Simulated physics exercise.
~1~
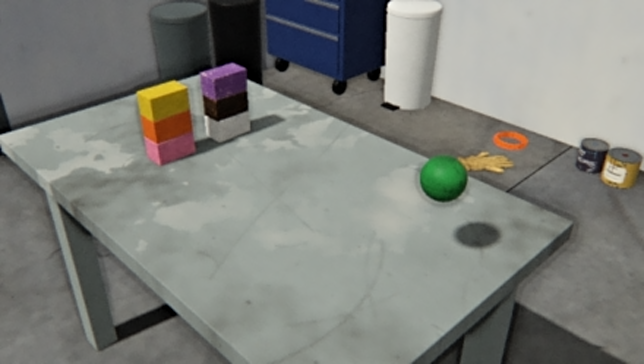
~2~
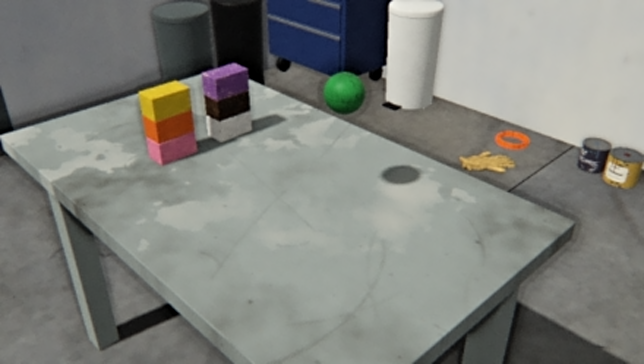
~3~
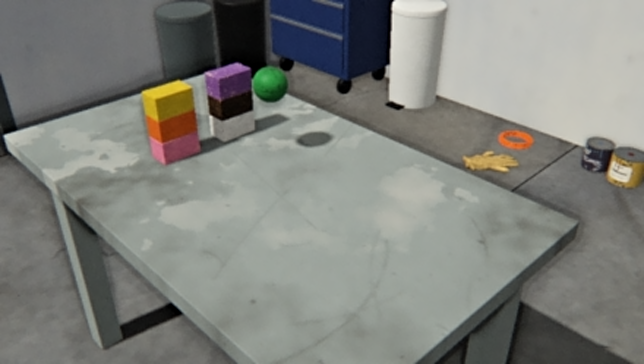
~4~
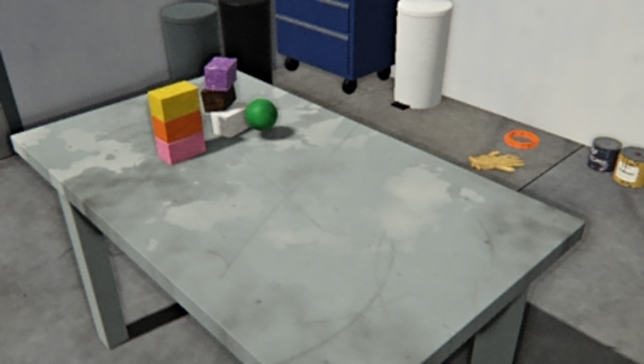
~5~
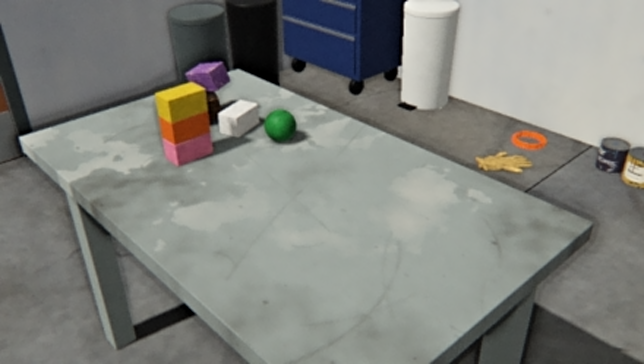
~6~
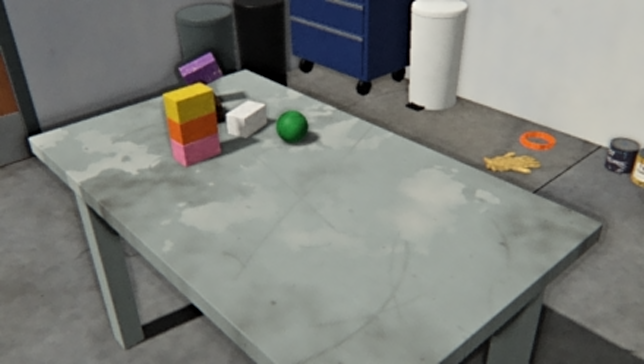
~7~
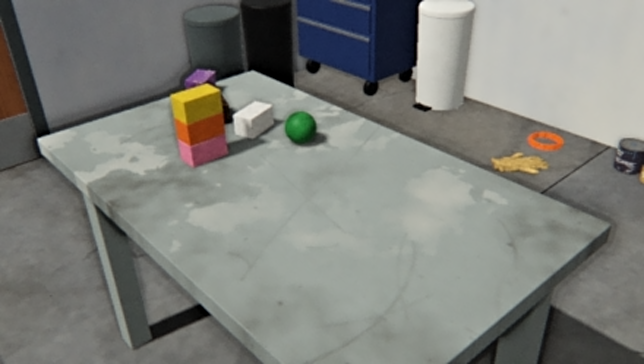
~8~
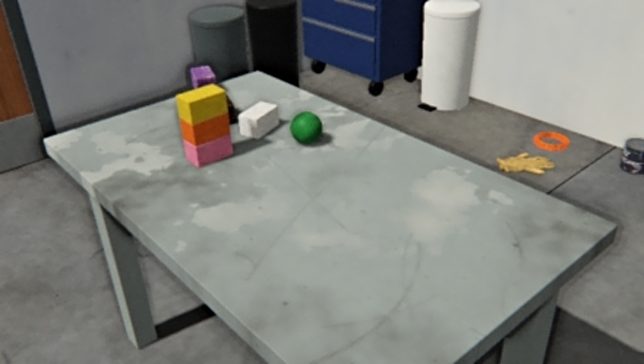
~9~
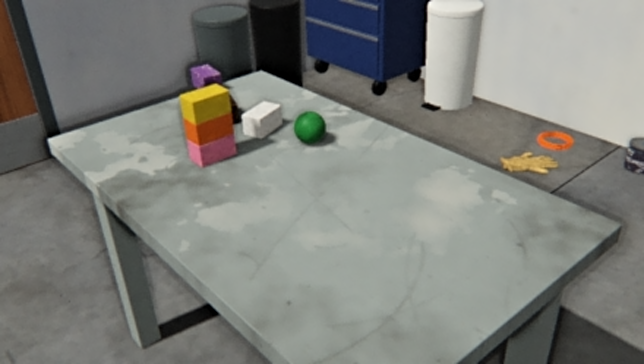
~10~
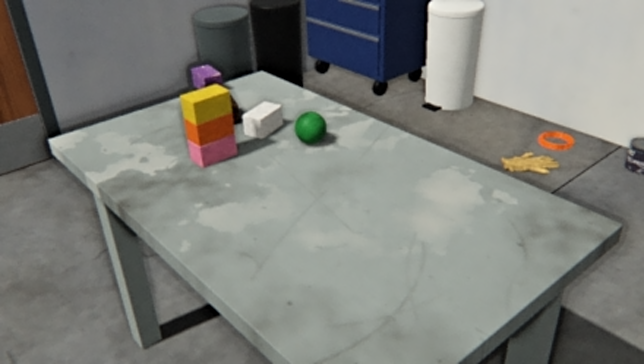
On a workshop table, a green ball flies into the purple, black and white stack, toppling it beside an intact block stack.
